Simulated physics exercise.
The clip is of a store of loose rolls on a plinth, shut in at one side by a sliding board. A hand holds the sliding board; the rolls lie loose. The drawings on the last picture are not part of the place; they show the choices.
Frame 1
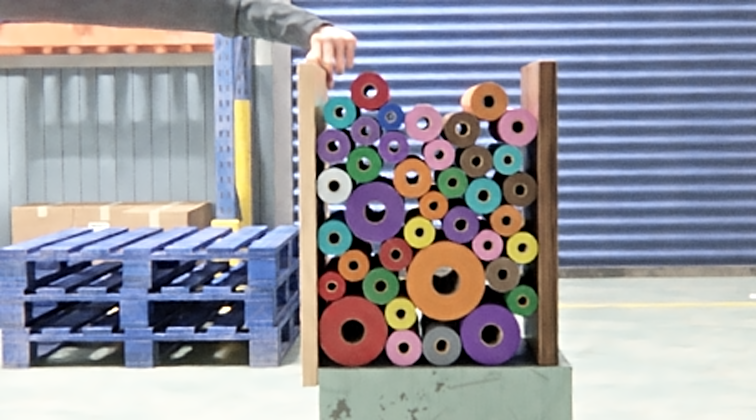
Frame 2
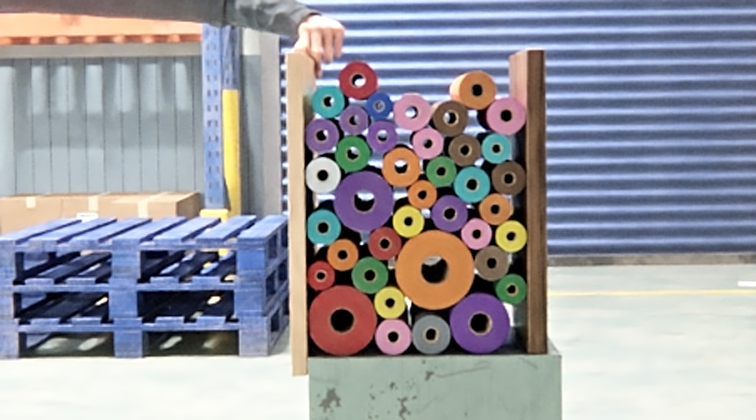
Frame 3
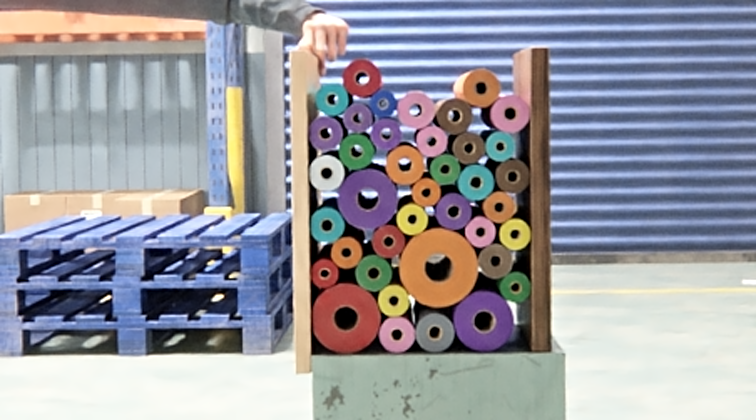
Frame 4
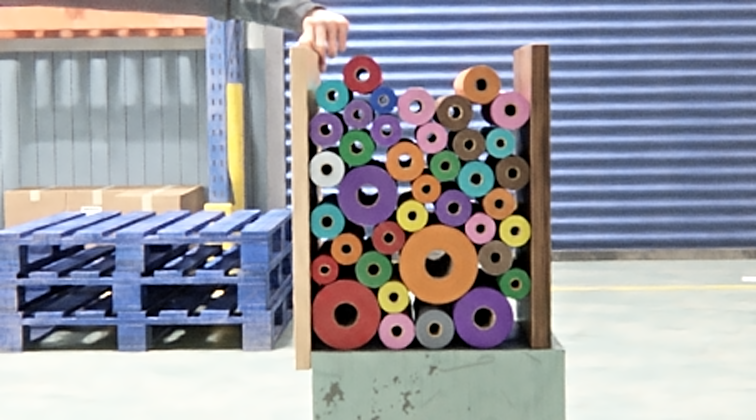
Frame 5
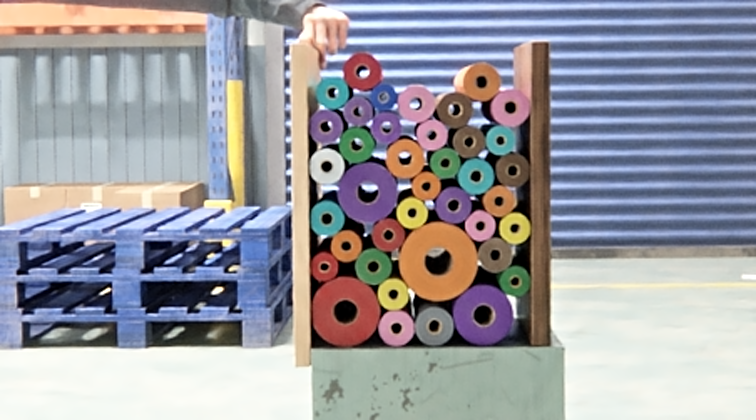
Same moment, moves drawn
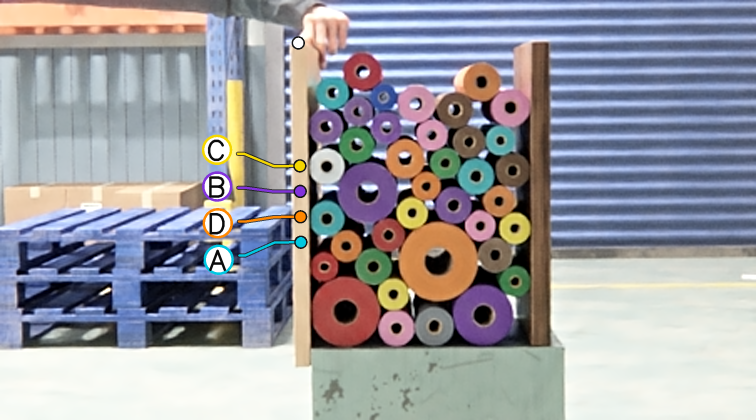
In a warehouse, a hand resting on the left board beside stacked colourful rolls on a plinth, the rolls staying in place.
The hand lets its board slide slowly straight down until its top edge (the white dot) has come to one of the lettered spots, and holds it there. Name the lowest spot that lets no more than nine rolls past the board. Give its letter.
Slide it to A.
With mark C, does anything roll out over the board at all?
Yes, at C.
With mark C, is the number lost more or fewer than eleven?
Fewer than eleven.
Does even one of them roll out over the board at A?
Yes.
On the marked copy, A at (301, 242); B at (300, 191); C at (300, 166); D at (301, 217); the white dot at (298, 43).
With A. Early on, top of the board (308, 127).
Further on, top of the board (309, 219).
At the end, top of the board (309, 242), nine out over the board.
As for the rest, B three out over the board; C about four out over the board; D about five out over the board.
